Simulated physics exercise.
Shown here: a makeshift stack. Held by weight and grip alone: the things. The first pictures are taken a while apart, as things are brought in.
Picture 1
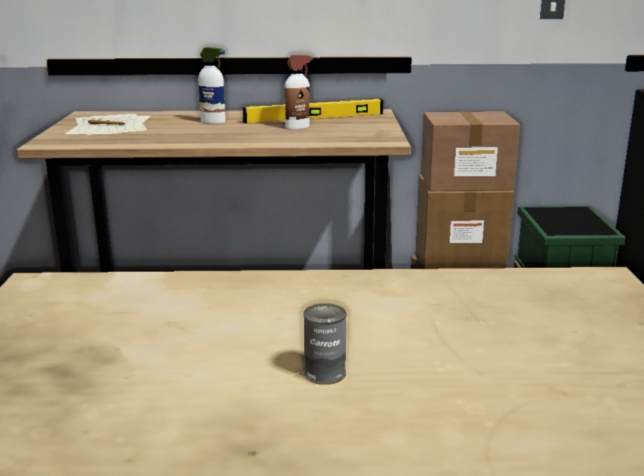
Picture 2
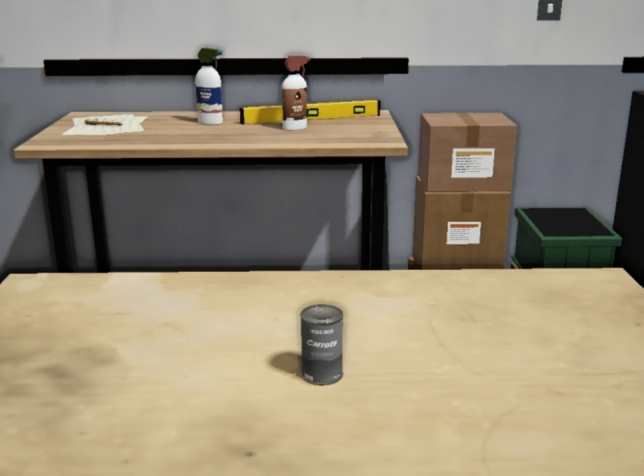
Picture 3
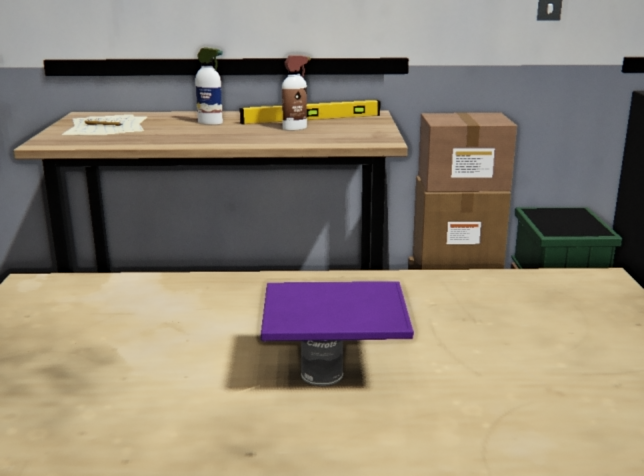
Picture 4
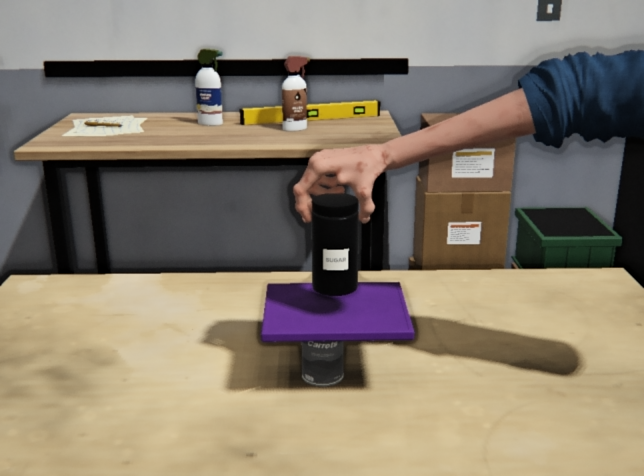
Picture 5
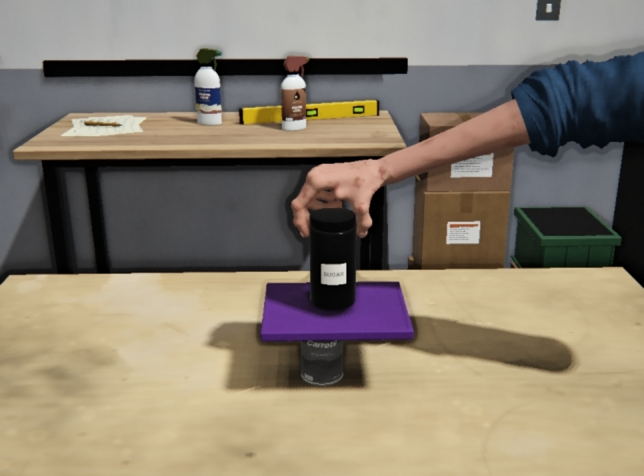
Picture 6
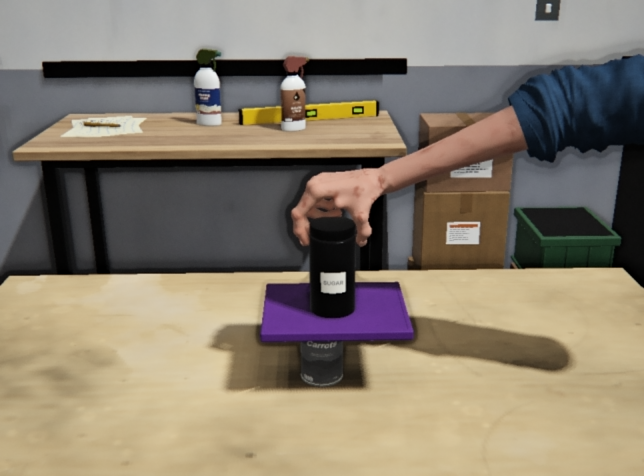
The footage shows a grey tin on a wooden table, then a purple board resting on top of it, after which a hand from the right lowers a black jar onto the board and keeps hold of it.
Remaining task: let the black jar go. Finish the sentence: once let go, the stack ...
Once let go, the stack stays put.
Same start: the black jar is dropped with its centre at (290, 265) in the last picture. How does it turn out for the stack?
Outcome: Stable.
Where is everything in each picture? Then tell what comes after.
In the first picture, the last thing is not in view yet; grey tin (325, 344).
In the second picture, the last thing is not in view yet; grey tin (322, 345).
In the third picture, the last thing is not in view yet; grey tin (322, 345).
In the fourth picture, on its way; black jar (335, 244); grey tin (323, 345).
In the fifth picture, on its way; black jar (333, 258); grey tin (322, 345).
In the sixth picture, set down, still held; black jar (333, 267); grey tin (322, 345).
Then, 0.20 s on from there, no change.
Then, 0.50 s on from there, black jar resting near (333, 267).
In the end, all 3 unmoved. At the end, from the last picture's camera, black jar near (333, 267). The stack keeps its balance.
